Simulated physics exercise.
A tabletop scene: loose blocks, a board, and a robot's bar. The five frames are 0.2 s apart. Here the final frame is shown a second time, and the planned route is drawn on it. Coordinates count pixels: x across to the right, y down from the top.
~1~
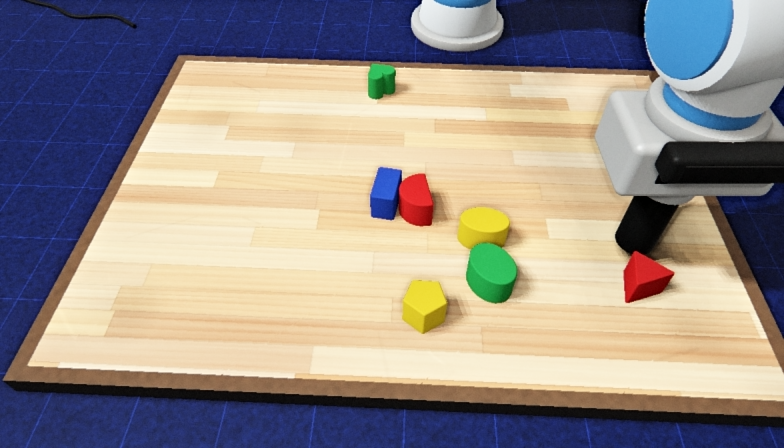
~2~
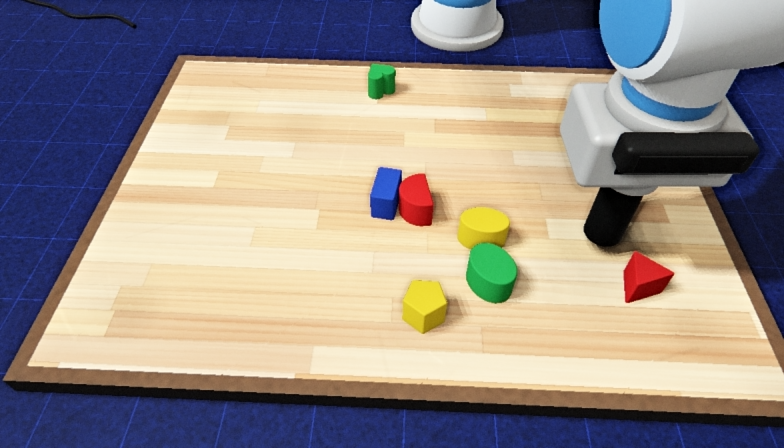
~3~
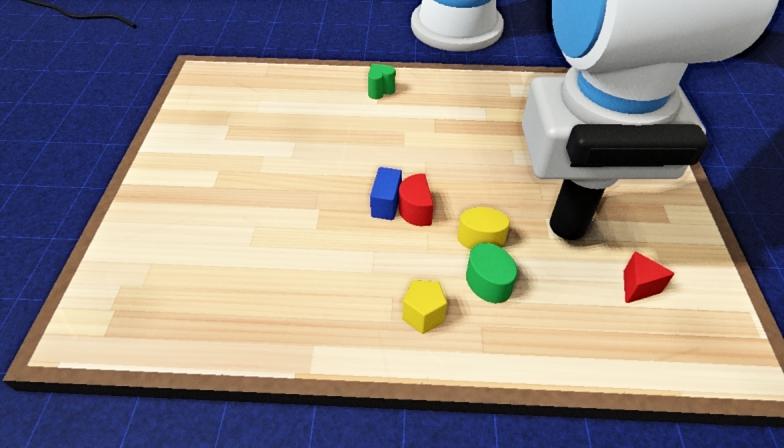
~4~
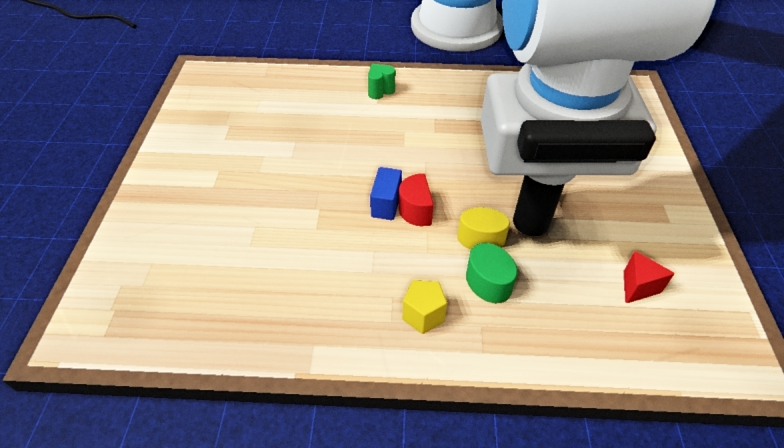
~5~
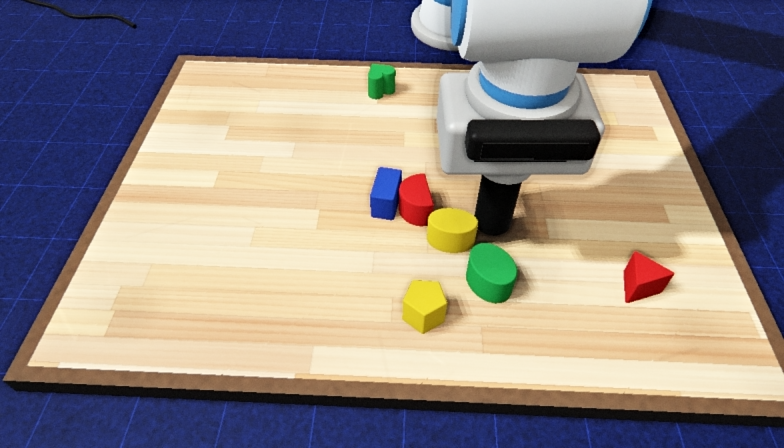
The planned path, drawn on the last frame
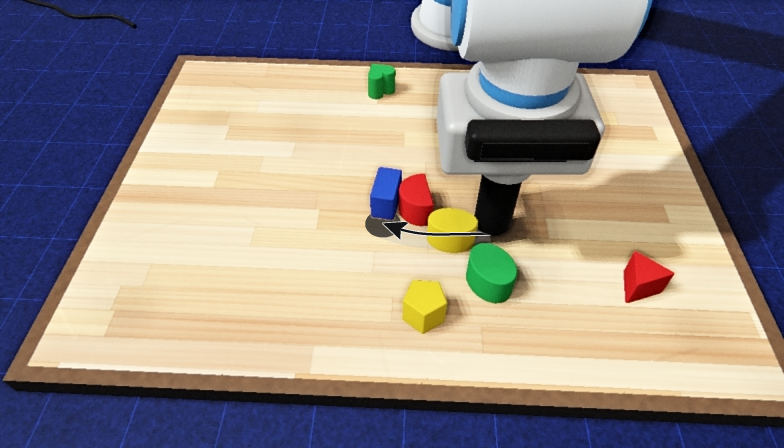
On a wooden board, a robot's black bar moves left and nudges the yellow oval block left.
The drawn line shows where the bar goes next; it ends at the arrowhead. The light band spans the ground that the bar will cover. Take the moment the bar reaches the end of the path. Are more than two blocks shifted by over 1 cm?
Yes, it checks out.
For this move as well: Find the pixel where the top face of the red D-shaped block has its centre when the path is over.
That would be at about pixel (397, 180).
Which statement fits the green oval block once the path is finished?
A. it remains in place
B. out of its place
The answer is A.
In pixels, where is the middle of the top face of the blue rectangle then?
Its top centre lands on (366, 171).
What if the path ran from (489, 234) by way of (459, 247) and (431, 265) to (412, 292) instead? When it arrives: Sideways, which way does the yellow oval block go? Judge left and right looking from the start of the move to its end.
Slides right.
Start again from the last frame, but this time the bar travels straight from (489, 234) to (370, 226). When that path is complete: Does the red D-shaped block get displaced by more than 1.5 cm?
Yes, that is what happens.
The line goes from (489, 234) over (453, 234) and (417, 233) to (383, 224).
The first path, step by step. One third of the way, bar (454, 223); yellow oval block (414, 221).
Two thirds of the way, bar (417, 221); blue rectangle (376, 177); red D-shaped block (405, 183), turned 45° clockwise; yellow oval block (378, 223).
At the end, bar (383, 212); blue rectangle (366, 171); red D-shaped block (397, 180), turned 100° clockwise; yellow oval block (350, 225), turned 50° anticlockwise; green oval block unmoved.
